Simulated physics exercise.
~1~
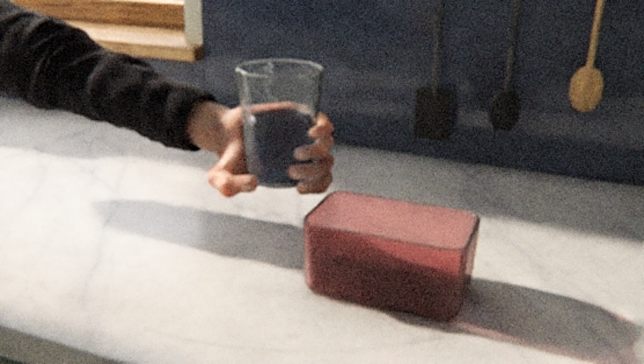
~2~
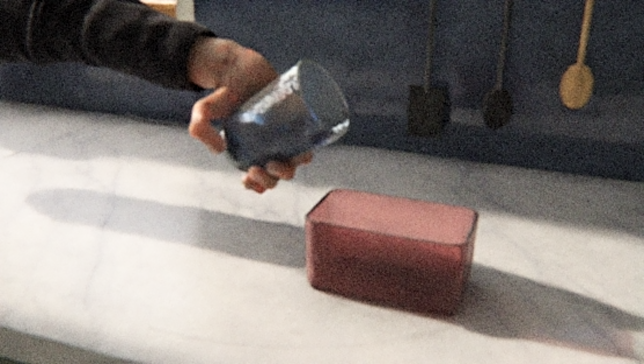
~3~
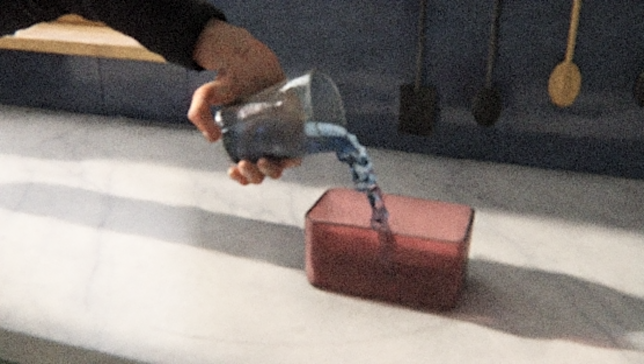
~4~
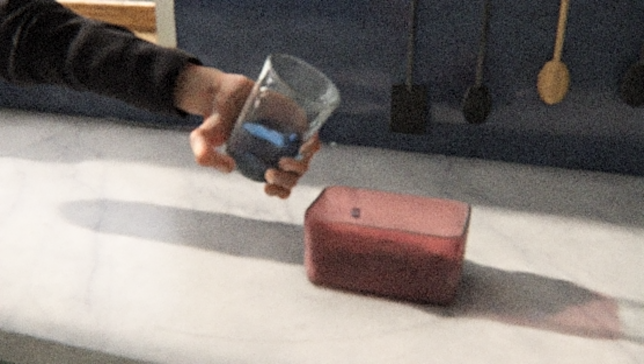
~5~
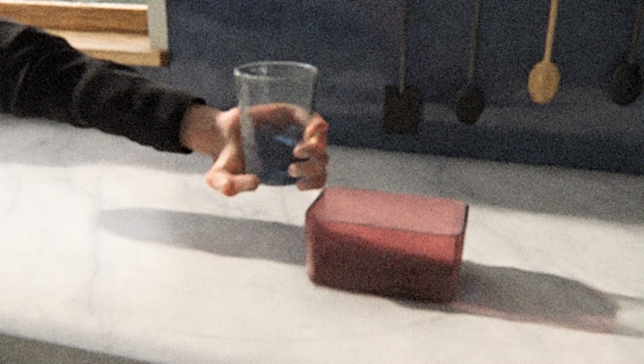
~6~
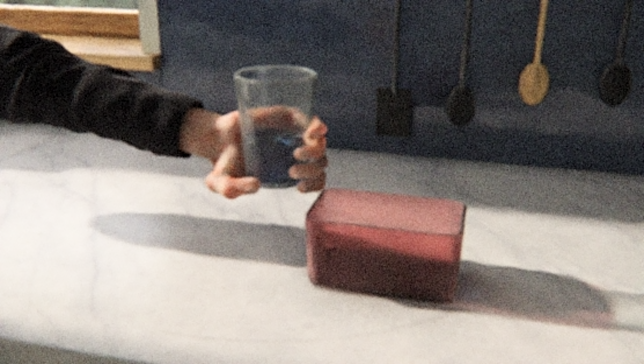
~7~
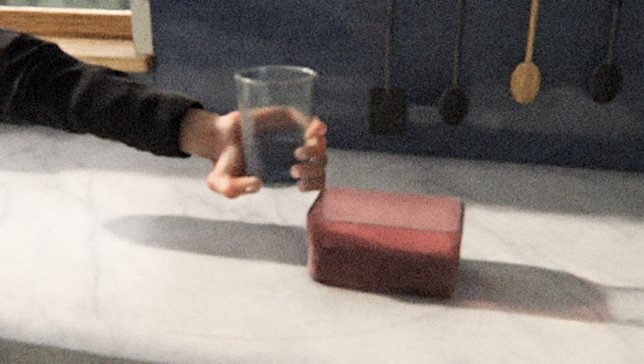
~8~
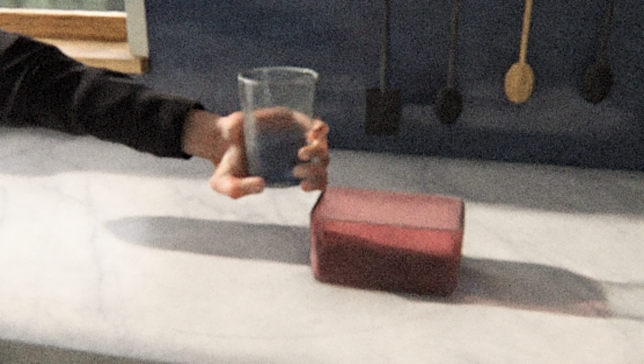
A hand in a dark sleeve reaches in from the left, holding a clear glass tumbler of bluish water above a pale marble work surface, seen from slightly above. To its right sits a reddish, see-through food box, with dark utensils and a wooden spoon hanging on a deep blue wall behind. The hand tips the tumbler rightwards until a blue stream falls into the box. It then turns the tumbler back upright, and the pouring stops. The view drifts slightly sideways, and at the end the hand still holds the tumbler upright beside the box, which stays in place.
